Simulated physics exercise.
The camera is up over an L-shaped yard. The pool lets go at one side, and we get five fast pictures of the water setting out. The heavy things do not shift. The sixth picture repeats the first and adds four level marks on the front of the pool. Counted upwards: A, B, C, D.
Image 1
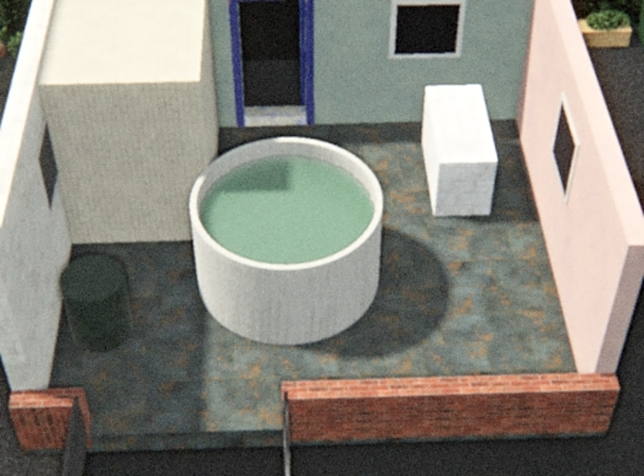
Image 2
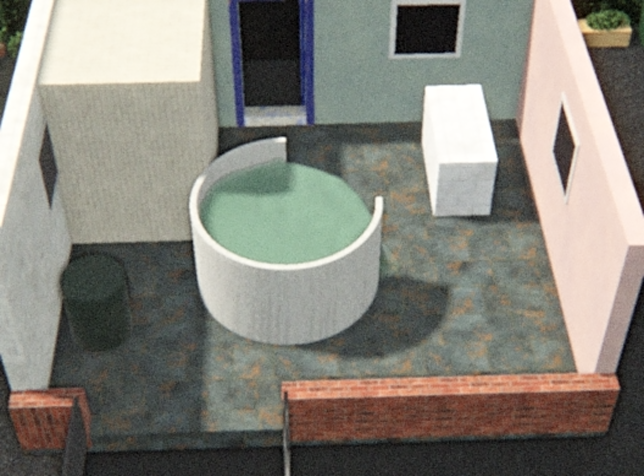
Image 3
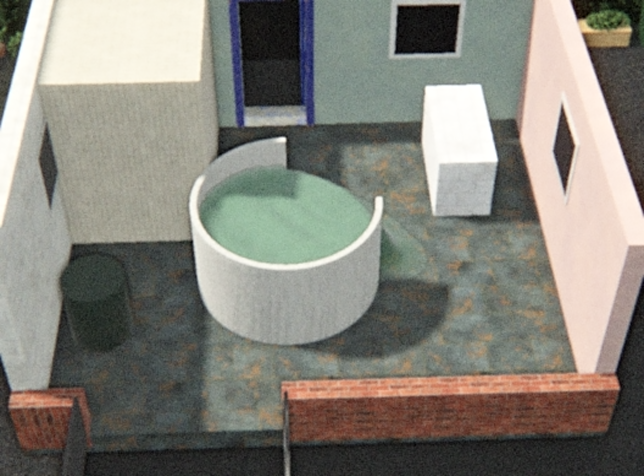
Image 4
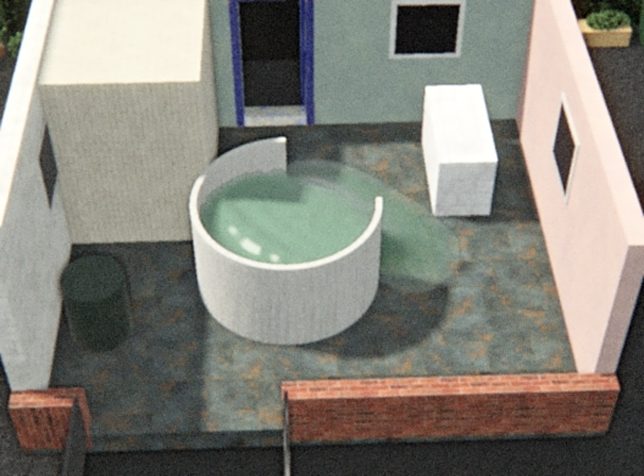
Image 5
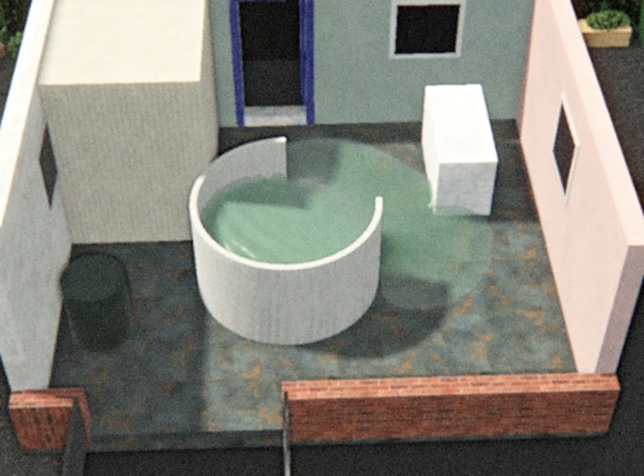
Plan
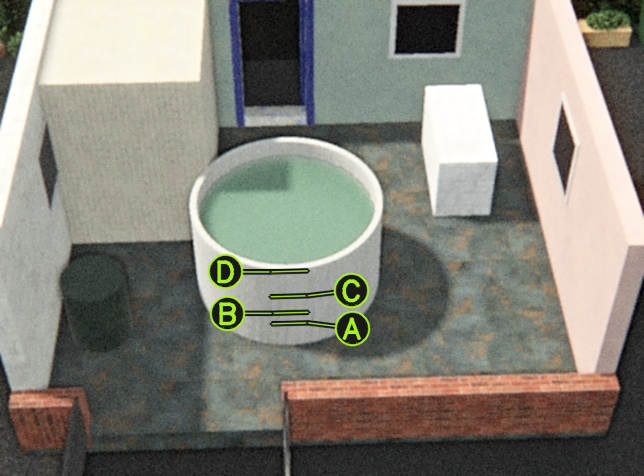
To begin with, a round white pool of still green water stands in a walled yard with a blue doorway and a white block. A section of its back-right wall vanishes, then water pours through the gap and spreads across the dark ground, reaching the block as the pool level drops.
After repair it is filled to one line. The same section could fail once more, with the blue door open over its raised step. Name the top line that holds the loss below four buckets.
Choose B.
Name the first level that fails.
C it is.
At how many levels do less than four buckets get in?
Two of the four.
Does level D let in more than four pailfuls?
Yes.
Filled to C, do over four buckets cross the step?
Yes, that goes wrong.
In lime, A at (290, 323); B at (289, 312); C at (289, 296); D at (288, 271); from the bottom up A, B, C, D.
Choosing A, nothing gets over.
Choosing B, a bucket or two gets in.
Choosing C, about 8 bucketfuls get in.
Choosing D, dozens of bucketfuls pour in.
